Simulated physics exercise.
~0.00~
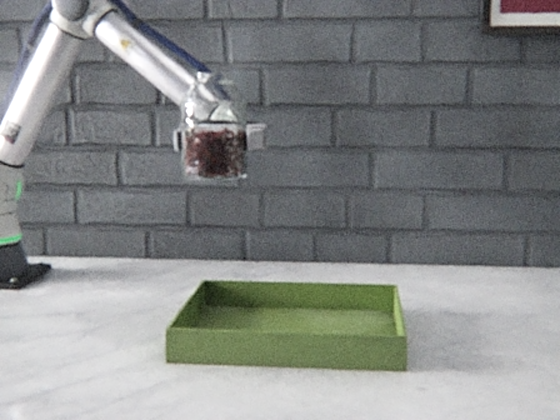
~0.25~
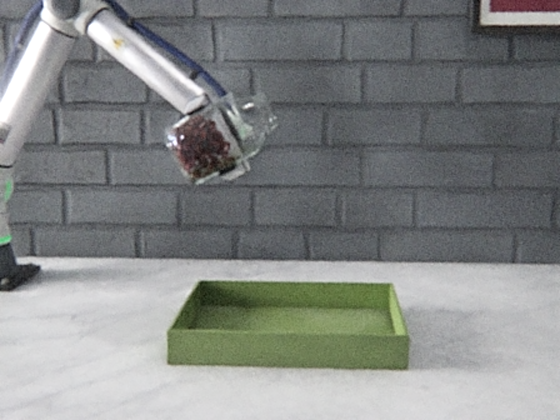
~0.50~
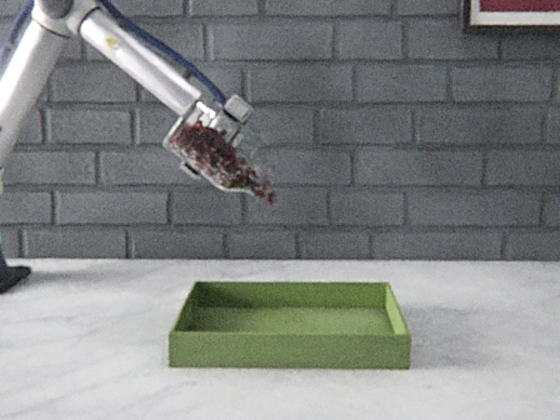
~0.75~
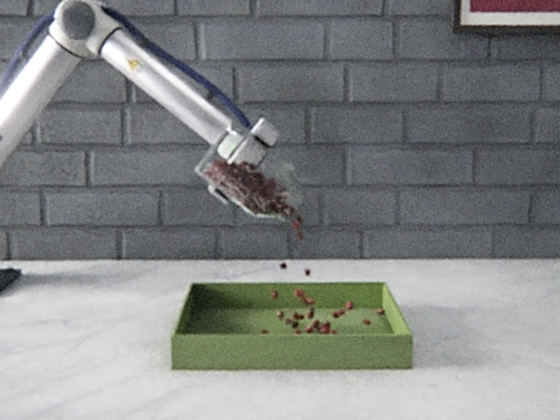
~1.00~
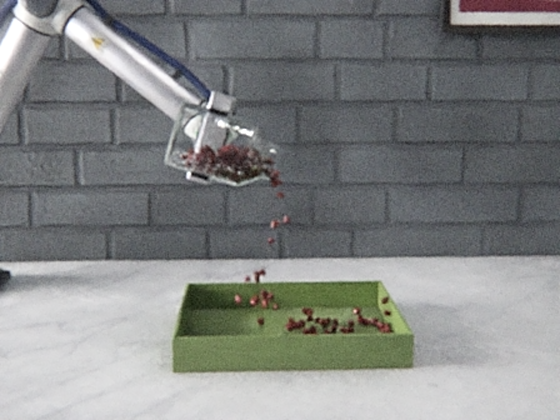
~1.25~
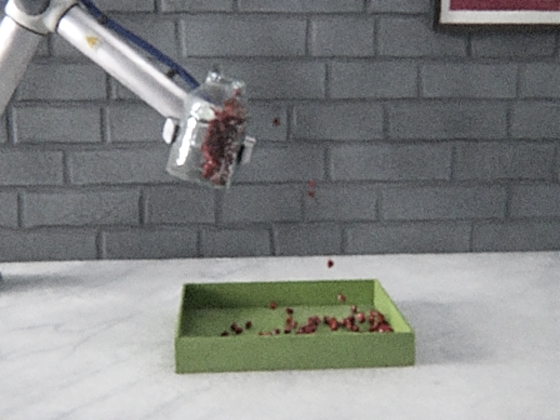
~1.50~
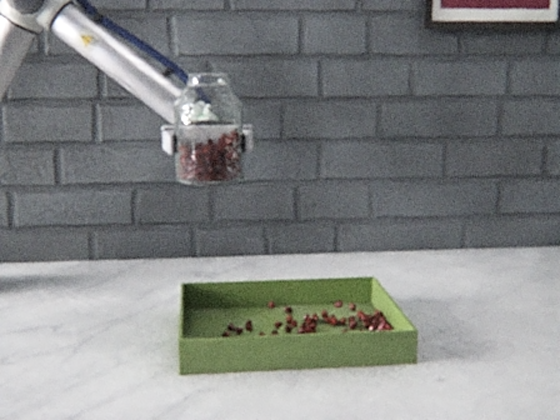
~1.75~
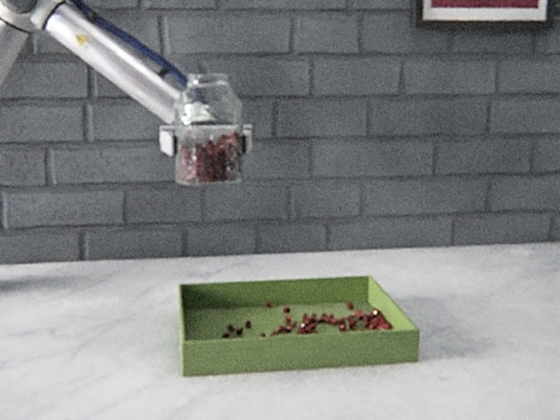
A robot arm tipped a clear jar of dark red beans over a green tray, spilling some of them across the bottom, then turned the jar upright again with plenty still inside and the rest scattered in the tray.
